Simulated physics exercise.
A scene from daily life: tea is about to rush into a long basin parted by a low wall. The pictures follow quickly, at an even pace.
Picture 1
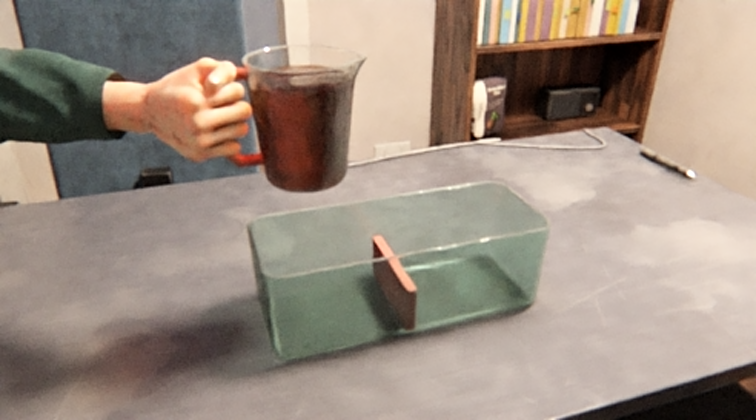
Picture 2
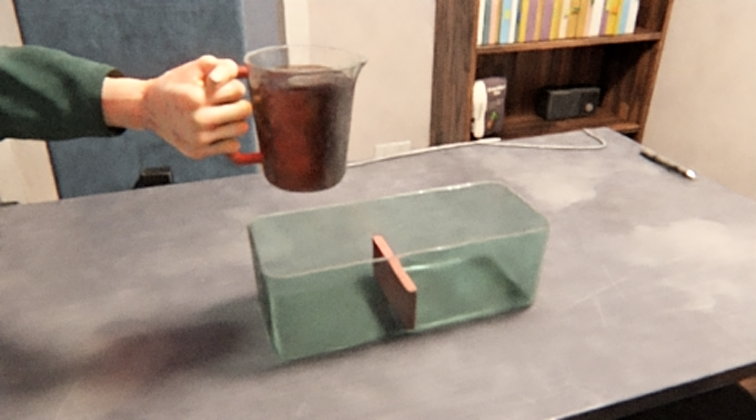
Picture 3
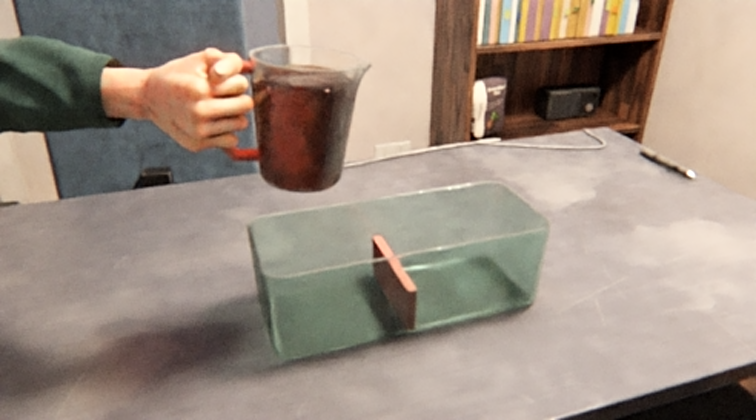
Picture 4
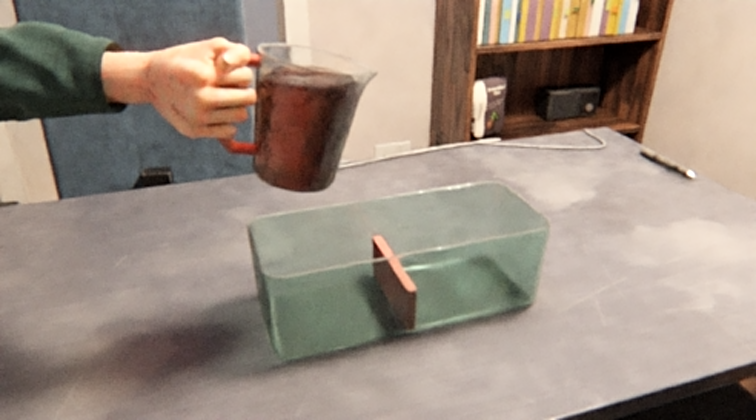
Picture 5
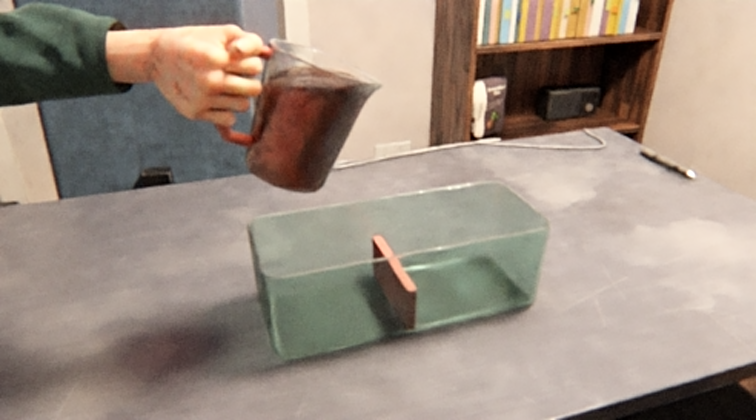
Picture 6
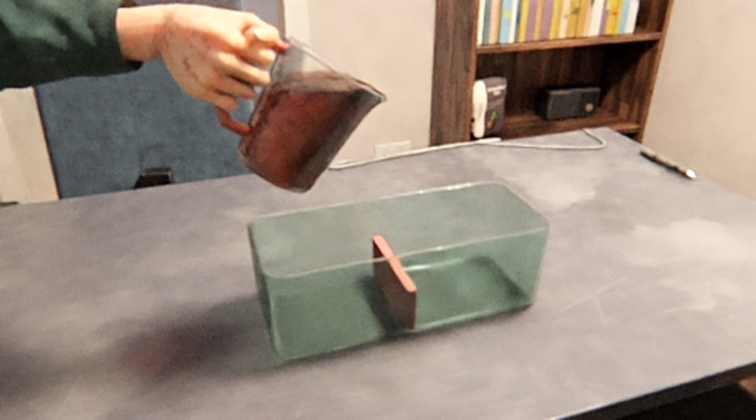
On a grey table, a hand tilting a glass jug of dark reddish liquid rightward above a clear basin with a low red divider.
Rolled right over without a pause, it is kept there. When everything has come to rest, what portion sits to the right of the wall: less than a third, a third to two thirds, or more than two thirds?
More than two thirds sits there.
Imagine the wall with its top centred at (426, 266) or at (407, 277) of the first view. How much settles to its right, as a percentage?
Note - case one near 25 %, case two near 70 %.
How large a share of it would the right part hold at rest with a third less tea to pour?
About 90 percent.
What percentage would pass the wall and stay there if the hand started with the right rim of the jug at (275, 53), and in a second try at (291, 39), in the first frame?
About 5 per cent, then about 5 per cent.
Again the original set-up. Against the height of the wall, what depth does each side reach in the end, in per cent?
0 left, 50 right, give or take.
A moment on, the jug is tipped on its side and 55 per cent is still to pour, 0 is left of the wall and 19 right of it.
Next, the jug is tipped right over and 12 per cent is still to pour, 4 is left of the wall and 69 right of it.
Then the jug is tipped right over and 1 per cent is still to pour, 7 is left of the wall and 89 right of it.
Later the jug is tipped right over and 0 per cent is still to pour, 7 is left of the wall and 91 right of it.
At rest 7 per cent lies left of the wall, 91 right of it and 1 outside.
